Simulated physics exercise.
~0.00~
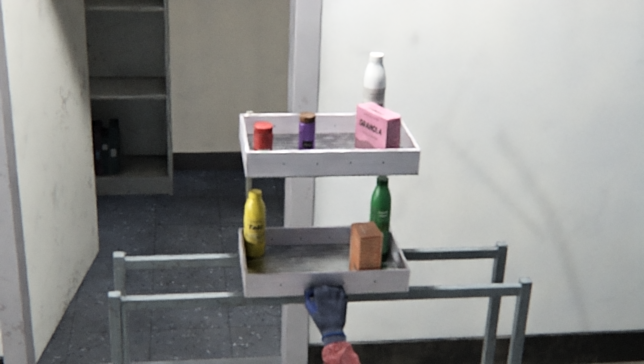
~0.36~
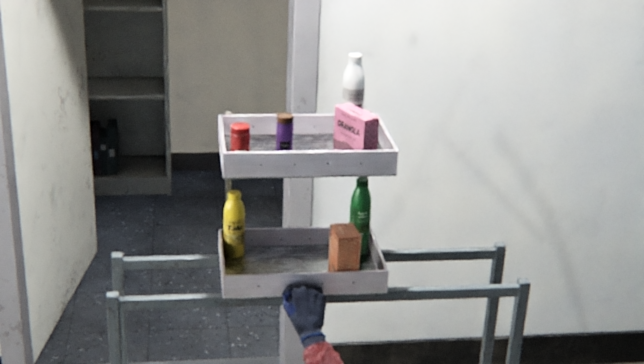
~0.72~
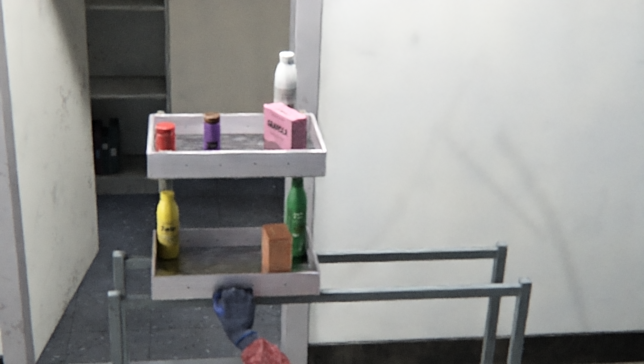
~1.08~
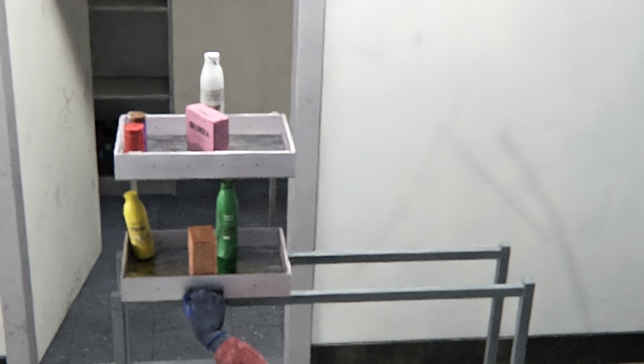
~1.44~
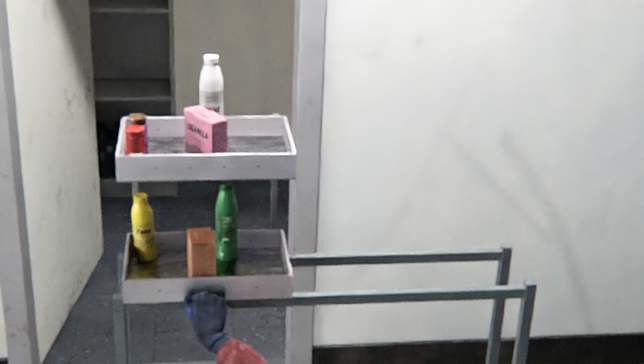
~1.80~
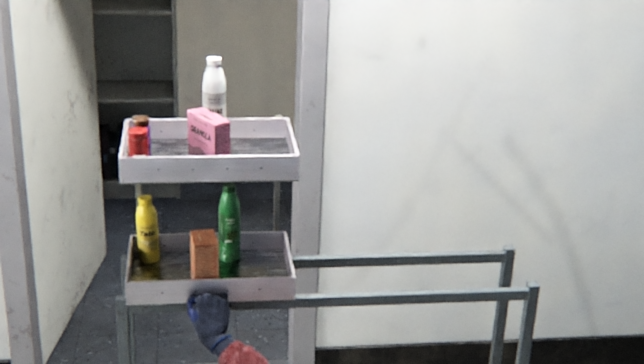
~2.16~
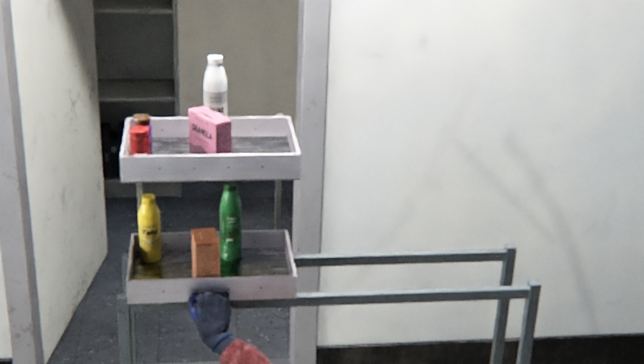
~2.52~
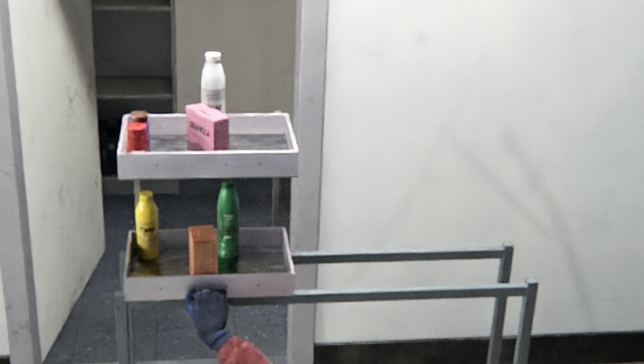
A gloved hand pushes the two-tier shelf left until it stops, its items still upright.
